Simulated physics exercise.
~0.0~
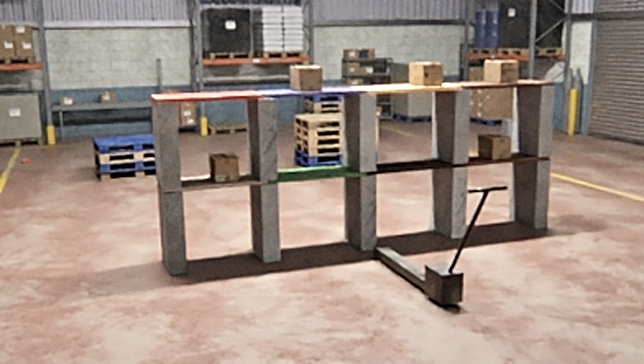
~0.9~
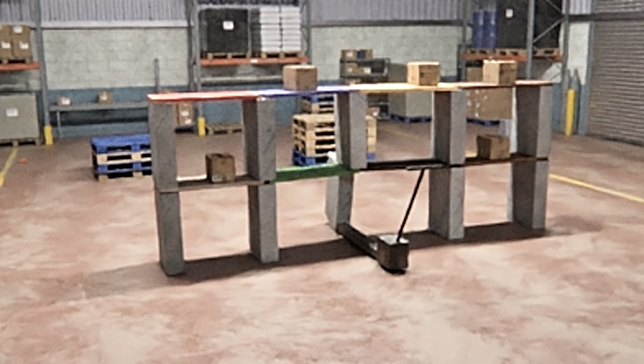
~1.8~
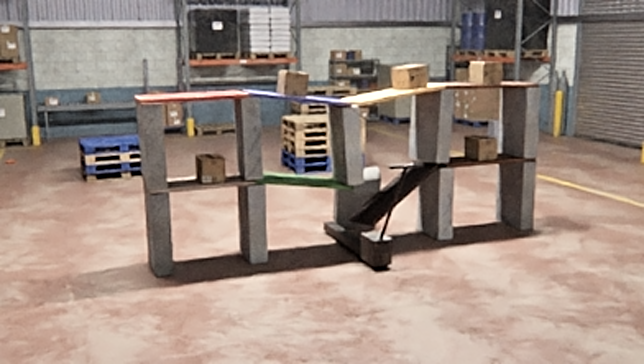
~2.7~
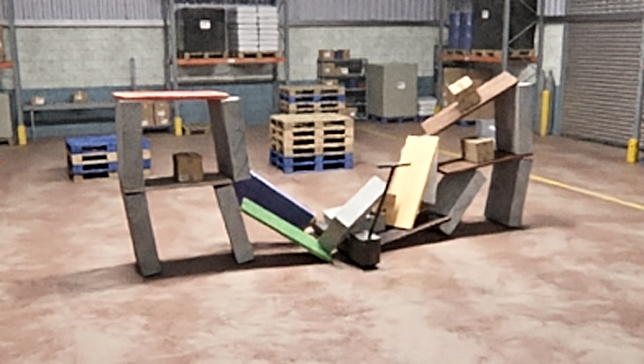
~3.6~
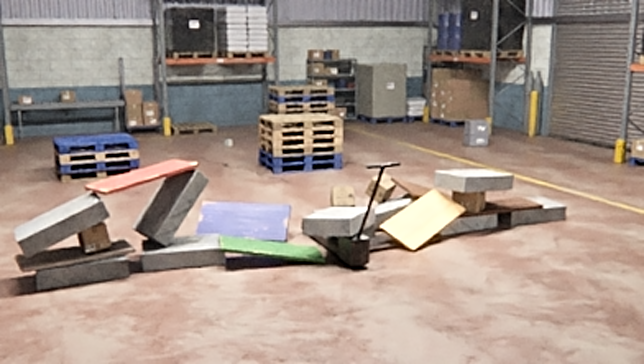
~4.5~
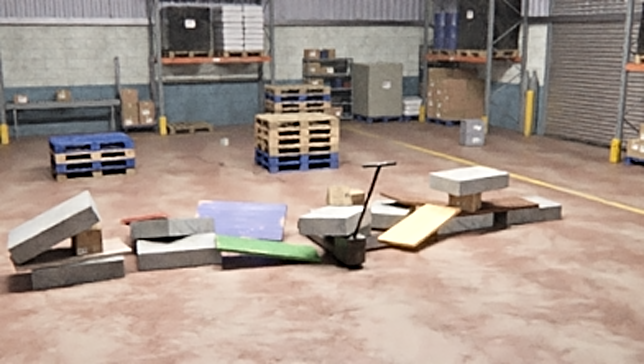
In a warehouse with racking and stacked pallets behind, a two-tier run of boards stands on grey upright blocks, with cartons resting on both levels. A low jack with a tall handle slides in from the right toward the foot of the middle upright. That support shifts, and the green and blue boards begin to sag beside it. The middle then caves in, tipping boards, blocks and cartons inward, while the left end, still topped by the red board, leans over. Both ends come down too, and the red board drops last, leaving everything in a low heap around the jack.
